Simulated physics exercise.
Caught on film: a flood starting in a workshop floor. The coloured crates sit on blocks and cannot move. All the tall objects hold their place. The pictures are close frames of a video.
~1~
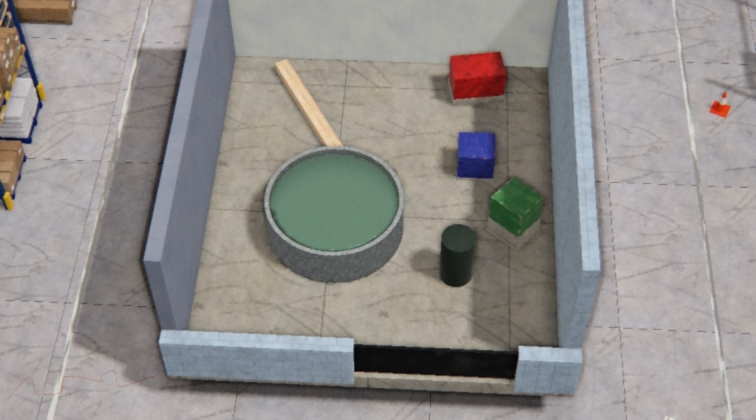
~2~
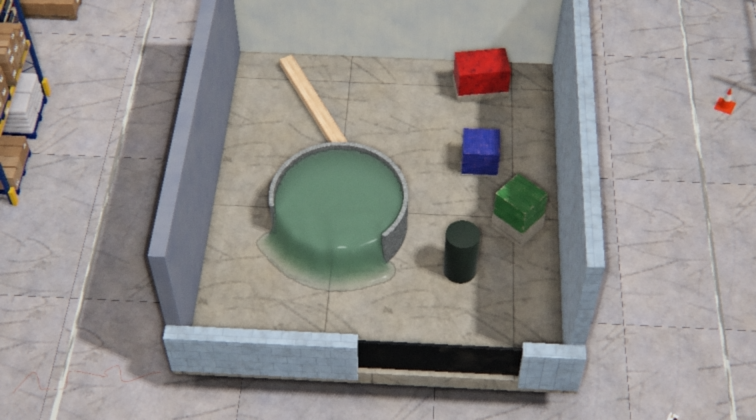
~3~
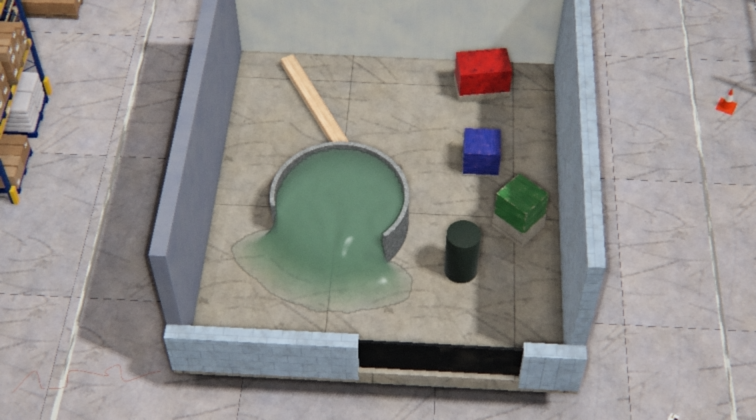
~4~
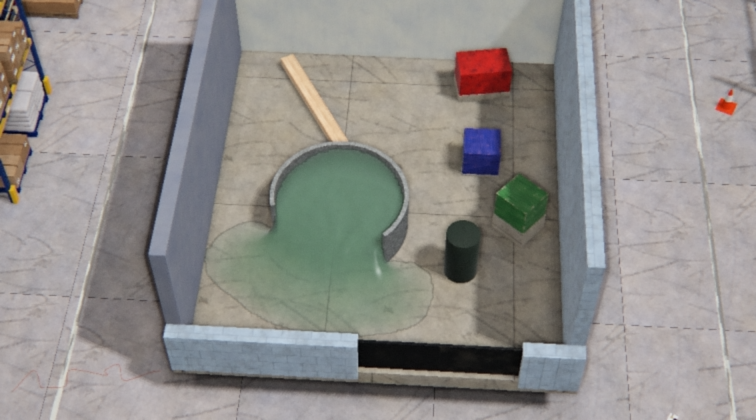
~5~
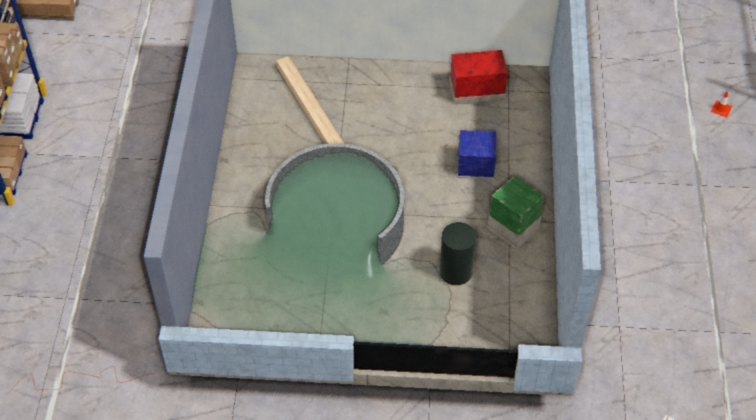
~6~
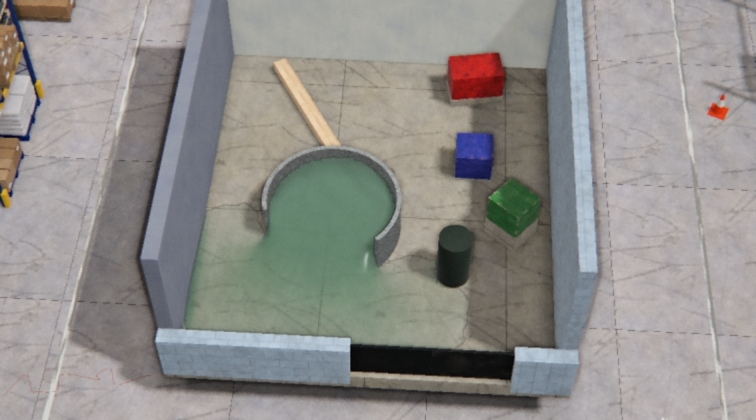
On a workshop floor, green water pours from a gap in a round pool and spreads.
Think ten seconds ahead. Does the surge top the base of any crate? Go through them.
In the end: The green crate stays dry; the blue crate gets wet; the red crate stays dry.
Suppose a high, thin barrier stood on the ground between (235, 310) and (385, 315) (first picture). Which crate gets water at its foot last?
The crate marked red.
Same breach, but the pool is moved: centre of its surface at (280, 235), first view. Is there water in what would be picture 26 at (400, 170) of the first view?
At that place: Not flooded.
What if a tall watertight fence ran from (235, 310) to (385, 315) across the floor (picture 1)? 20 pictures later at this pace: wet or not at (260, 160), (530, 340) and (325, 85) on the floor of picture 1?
One after the other: Flooded, awash, no water.
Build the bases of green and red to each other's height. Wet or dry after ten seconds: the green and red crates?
In short: The green crate gets wet; the red crate escapes it.
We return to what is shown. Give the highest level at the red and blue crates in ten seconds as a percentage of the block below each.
In turn 60 and 210 per cent.
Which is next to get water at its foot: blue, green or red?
I say the crate marked green.
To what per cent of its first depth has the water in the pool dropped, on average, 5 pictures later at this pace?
Some 44 per cent.
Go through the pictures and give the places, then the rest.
The round pool at (334, 202) is whole and still, in the first picture.
Water pours out at (318, 264) and has run to (389, 266), in the second picture.
Water pours out at (319, 266) and has run to (407, 284), in the third picture.
The front is at (420, 313), out from the gap at (318, 267), in the fourth picture.
The front is at (429, 338), out from the gap at (314, 269), in the fifth picture.
Water pours out at (311, 272) and has run to a hidden place, in the sixth picture.
A moment on, water covers 30 % of the floor; the green crate not reached, the blue crate not reached, the red crate not reached.
Next, water covers 35 % of the floor; the green crate not reached, the blue crate not reached, the red crate not reached.
Then, water covers 50 % of the floor; the green crate water round its plinth, the blue crate not reached, the red crate not reached.
Later, water covers 90 % of the floor; the green crate water round its plinth, the blue crate water round its plinth, the red crate water round its plinth.
In the end, water covers 100 % of the floor; the green crate stayed above the water, the blue crate was topped, the red crate stayed above the water.
